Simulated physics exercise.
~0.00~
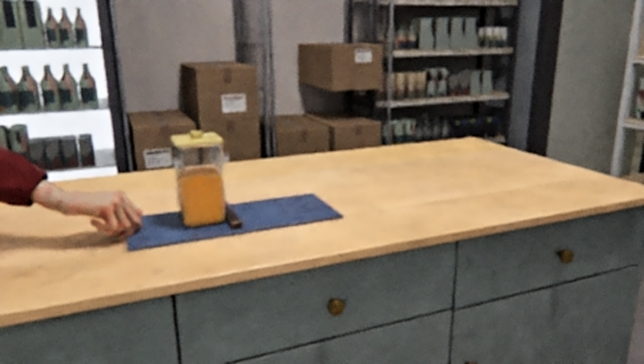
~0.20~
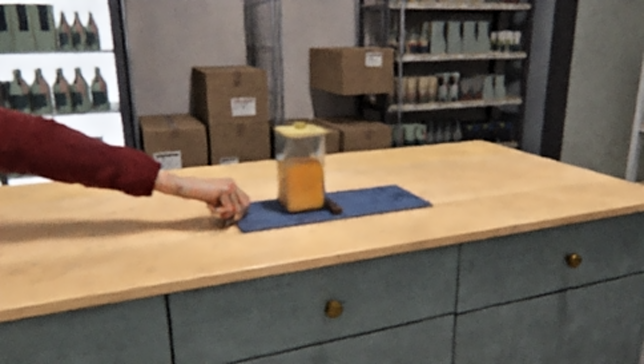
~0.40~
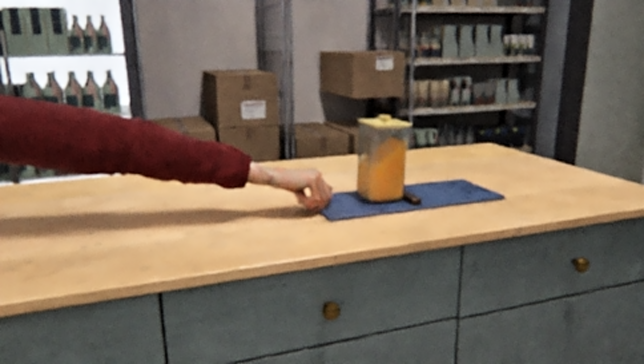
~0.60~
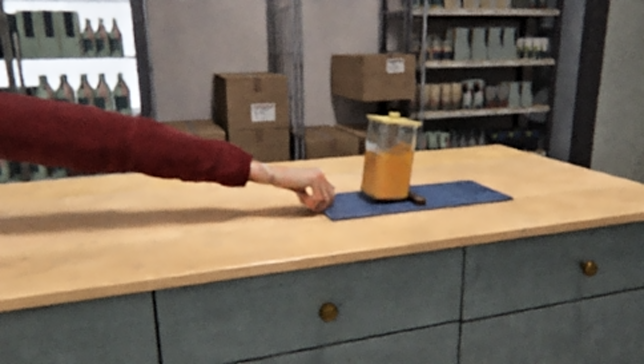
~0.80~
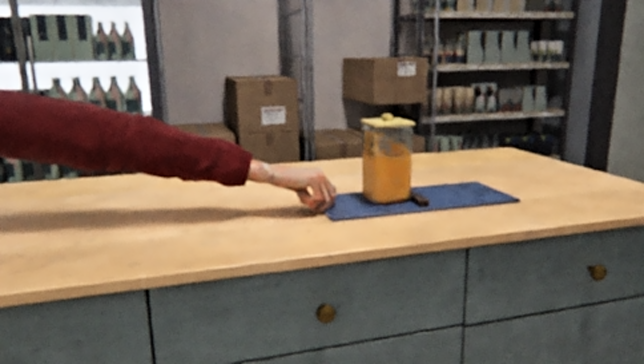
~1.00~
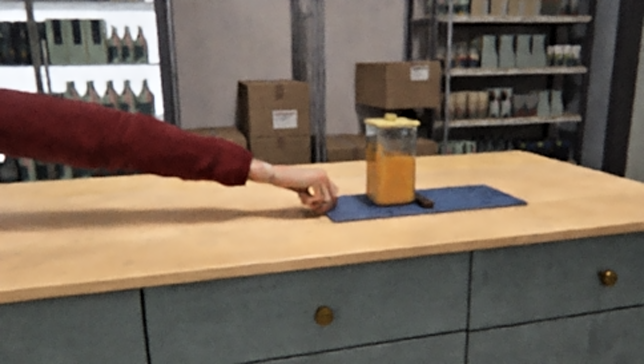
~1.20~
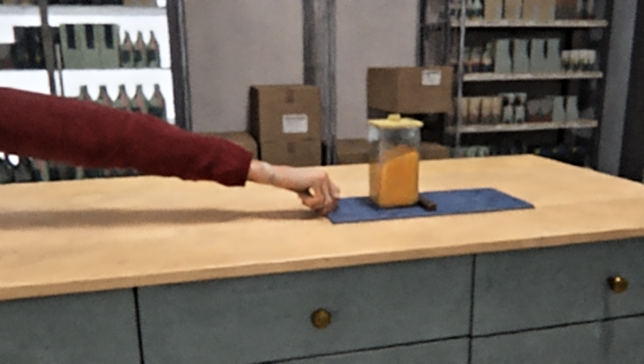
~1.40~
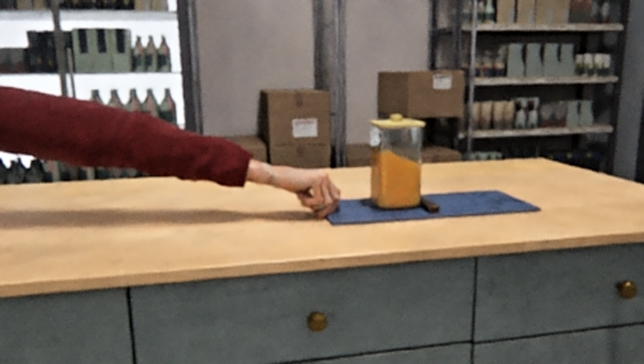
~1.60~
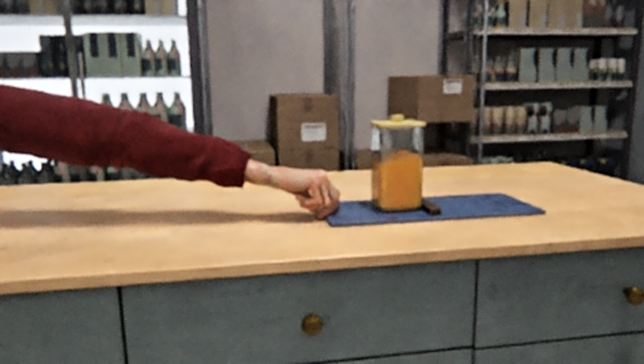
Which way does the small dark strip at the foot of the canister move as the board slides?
It moves to the right, carried along with the blue board and the canister.
